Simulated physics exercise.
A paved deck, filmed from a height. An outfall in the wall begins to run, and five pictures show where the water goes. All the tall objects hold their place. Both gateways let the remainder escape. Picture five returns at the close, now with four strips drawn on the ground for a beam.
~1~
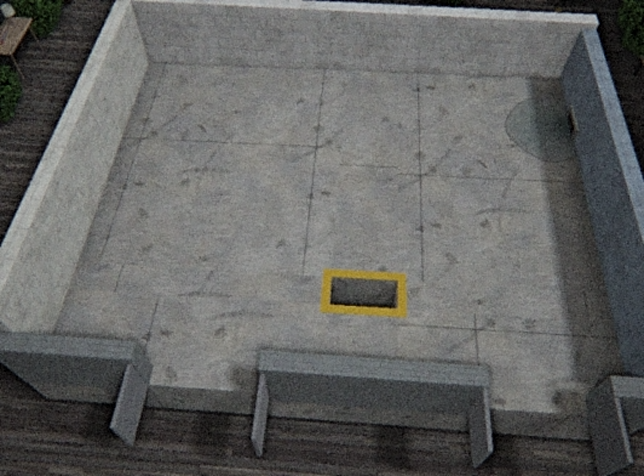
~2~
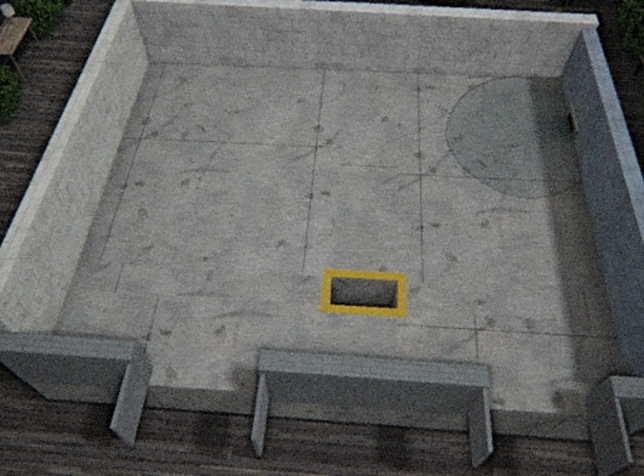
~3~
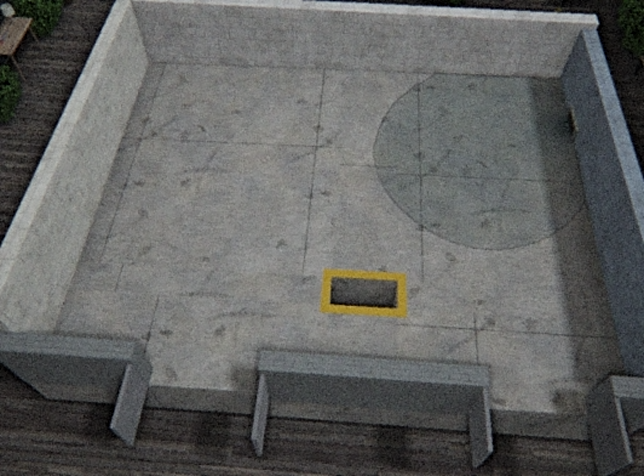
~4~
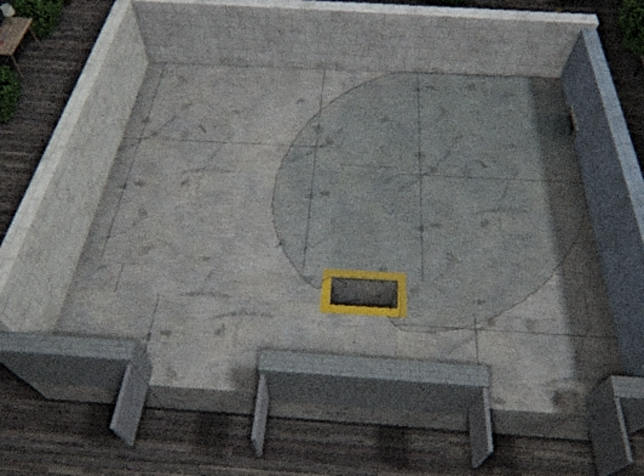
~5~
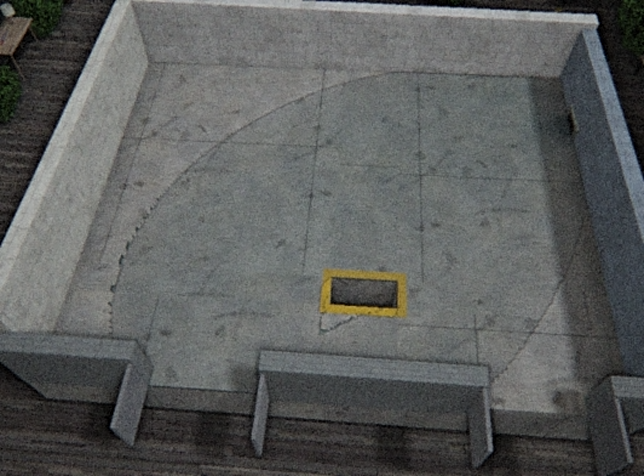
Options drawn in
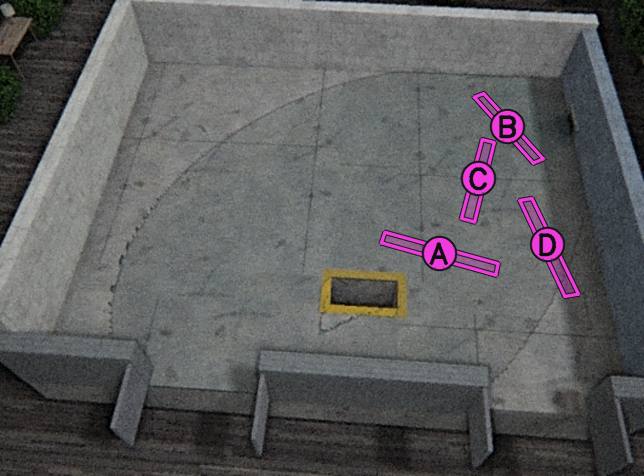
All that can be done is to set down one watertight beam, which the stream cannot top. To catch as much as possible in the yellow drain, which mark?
It is D.
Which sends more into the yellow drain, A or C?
It is C.
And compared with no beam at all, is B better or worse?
Place B is worse.
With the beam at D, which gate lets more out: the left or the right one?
The left one.
On the marked copy, A from (383, 237) to (497, 269); B from (479, 95) to (538, 160); C from (468, 220) to (488, 141); D from (525, 199) to (571, 295).
Choosing A, about 3 % of the stream runs into the yellow drain, about 95 % out by the gates.
Choosing B, about 9 % of the stream runs into the yellow drain, about 88 % out by the gates.
Choosing C, about 11 % of the stream runs into the yellow drain, about 87 % out by the gates.
Choosing D, about 22 % of the stream runs into the yellow drain, about 76 % out by the gates.
